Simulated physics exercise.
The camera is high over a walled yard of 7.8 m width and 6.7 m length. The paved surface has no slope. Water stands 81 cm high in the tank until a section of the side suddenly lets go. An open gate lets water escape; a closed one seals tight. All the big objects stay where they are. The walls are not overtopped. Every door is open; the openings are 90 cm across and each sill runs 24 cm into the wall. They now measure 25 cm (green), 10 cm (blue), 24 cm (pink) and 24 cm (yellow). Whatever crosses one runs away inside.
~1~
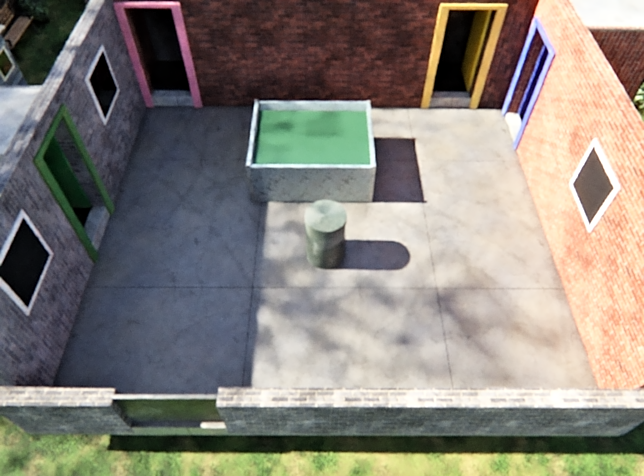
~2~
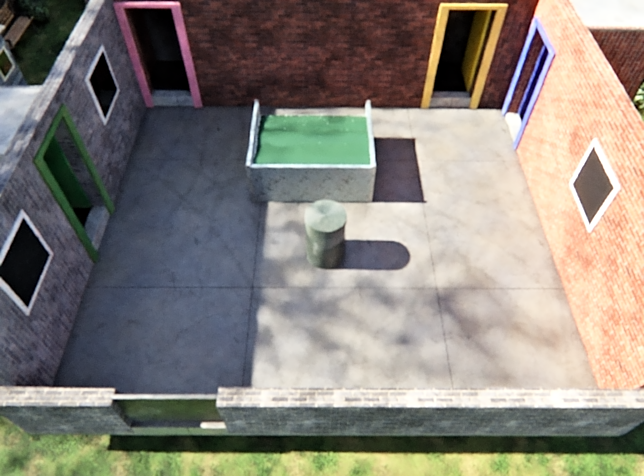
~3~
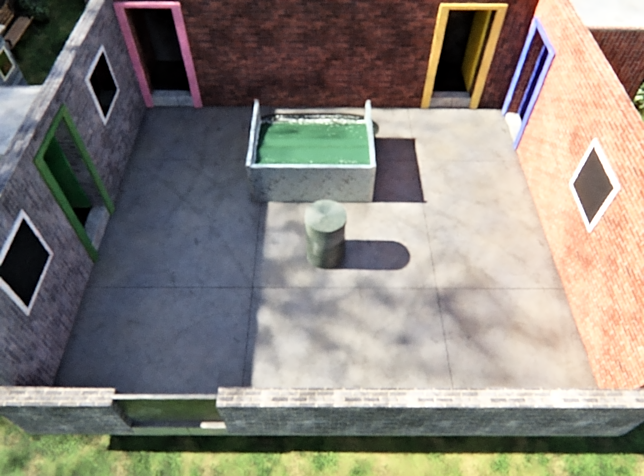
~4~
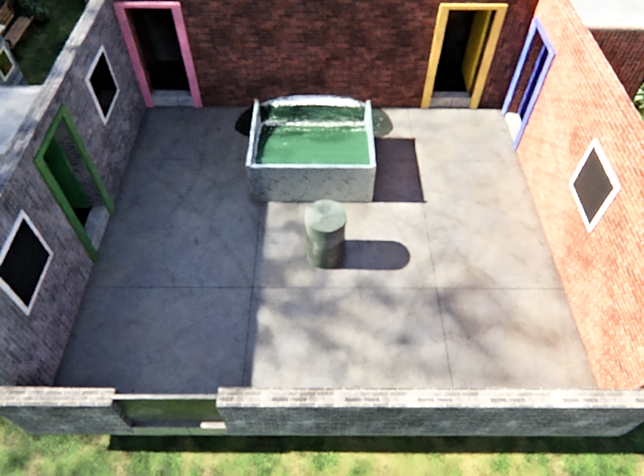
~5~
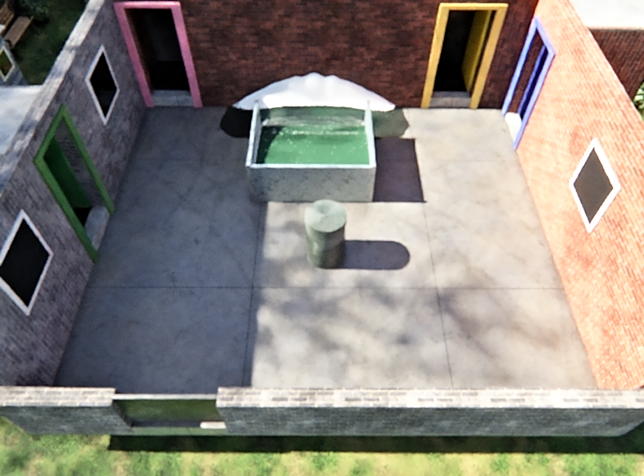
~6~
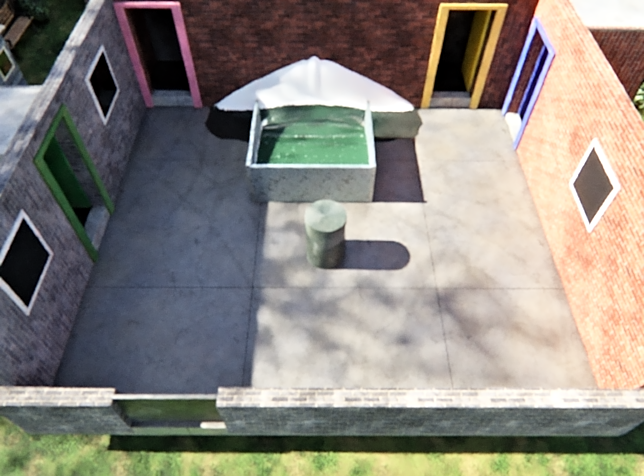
Water poured out of the far side of a raised tank in a walled yard and fanned across the paving behind it in a widening white sheet, while the short pillar in front stayed still.
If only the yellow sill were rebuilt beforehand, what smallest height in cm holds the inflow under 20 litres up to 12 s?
Close to 6 cm is just enough.
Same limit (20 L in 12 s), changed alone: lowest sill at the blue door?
Roughly 27 cm at blue.
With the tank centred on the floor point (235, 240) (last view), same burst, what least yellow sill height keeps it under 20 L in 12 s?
About 6.5 cm.
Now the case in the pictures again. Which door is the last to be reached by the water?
The green one.
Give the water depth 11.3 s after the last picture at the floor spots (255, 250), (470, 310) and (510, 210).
Roughly 5, 6 and 3 cm, in turn.
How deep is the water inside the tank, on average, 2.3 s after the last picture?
Roughly 21 cm on average.
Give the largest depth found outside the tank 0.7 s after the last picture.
About 55 cm.
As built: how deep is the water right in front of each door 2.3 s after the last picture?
Depths in cm: Green 8, blue 26, pink 21, yellow 9.
Then, 0.7 s after the last picture water covers 15 % of the floor, deepest (55 cm) near (312, 107); 10 cm at the yellow door, 0 litres in over its 24 cm sill.
Then, 2.3 s after the last picture water covers 40 % of the floor, deepest (30 cm) near (148, 107); 9 cm at the yellow door, 0 litres in over its 24 cm sill.
Then, 11.3 s after the last picture water covers 100 % of the floor, deepest (10 cm) near (558, 309); 5 cm at the yellow door, 0 litres in over its 24 cm sill.
At the yellow door as built, the water peaked near 12 cm, 1.1 s after the last picture.
Run again over the same 12 s with other heights there, 33 litres in over 5 cm, 14 litres over 7 cm. The limit of 20 litres is kept from about 6 cm up.
